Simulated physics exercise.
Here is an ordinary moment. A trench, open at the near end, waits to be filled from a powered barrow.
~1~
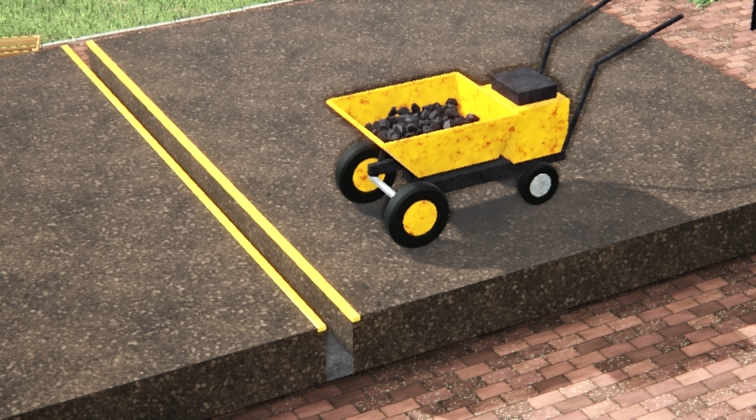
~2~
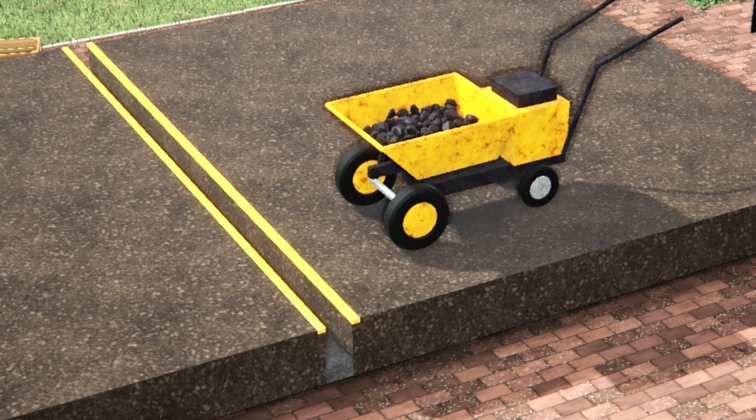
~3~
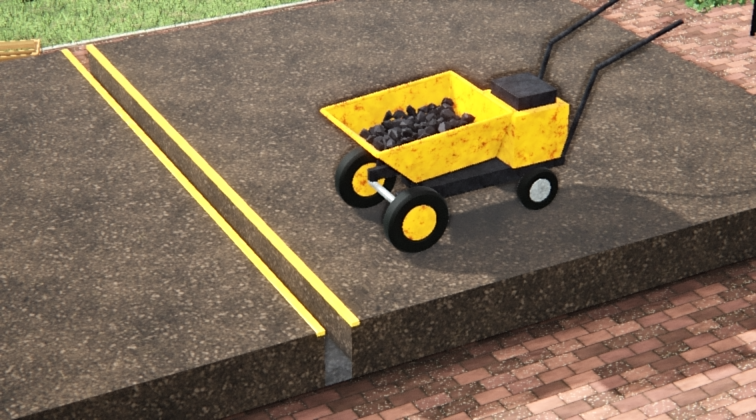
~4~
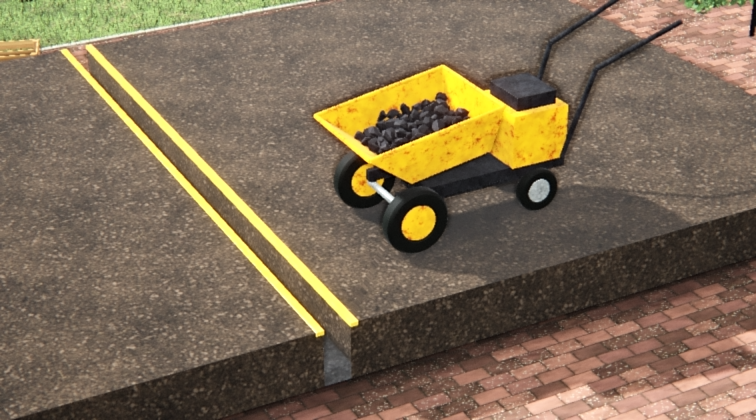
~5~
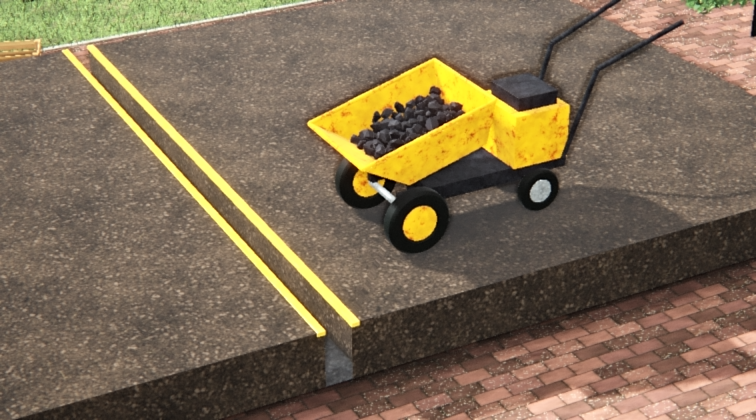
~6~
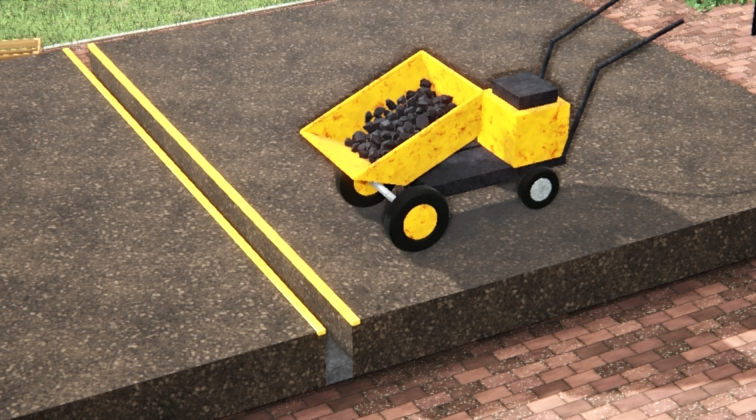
Yellow powered barrow standing beside a narrow yellow-edged trench, its skip of black lumps tilting steadily forward to the left.
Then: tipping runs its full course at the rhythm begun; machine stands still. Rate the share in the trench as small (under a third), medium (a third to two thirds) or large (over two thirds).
Medium.
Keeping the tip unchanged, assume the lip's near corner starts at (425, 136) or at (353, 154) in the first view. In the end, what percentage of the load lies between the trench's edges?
About 20 percent at the first place and about 50 percent at the second.
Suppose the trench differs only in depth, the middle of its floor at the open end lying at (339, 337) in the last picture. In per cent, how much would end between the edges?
About 40 %.
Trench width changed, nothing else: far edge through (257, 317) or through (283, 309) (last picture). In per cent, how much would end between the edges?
You'd get 70 in a hundred the first time and 60 in a hundred the second.
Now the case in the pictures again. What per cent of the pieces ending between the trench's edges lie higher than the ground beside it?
My estimate would be close to 0 per cent.
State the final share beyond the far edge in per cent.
Estimate: Around 10 per cent.
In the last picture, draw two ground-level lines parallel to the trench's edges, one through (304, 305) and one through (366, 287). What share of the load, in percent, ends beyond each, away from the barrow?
Close to 10 per cent, then close to 80 per cent.
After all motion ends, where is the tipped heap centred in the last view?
Centre at rest: Close to (277, 278).
Soon after the last picture, skip tipped steeply; all in the skip.
A little later, skip tipped right over; about half in the skip; about a quarter short of the trench; about a quarter in or heaped over the trench; a stray few beyond it.
Later still, skip tipped right over; about a quarter in the skip; a small part short of the trench; about half in or heaped over the trench; a small part beyond it.
At rest, skip tipped right over; about a quarter in the skip; a small part short of the trench; about half in or heaped over the trench; a small part beyond it.
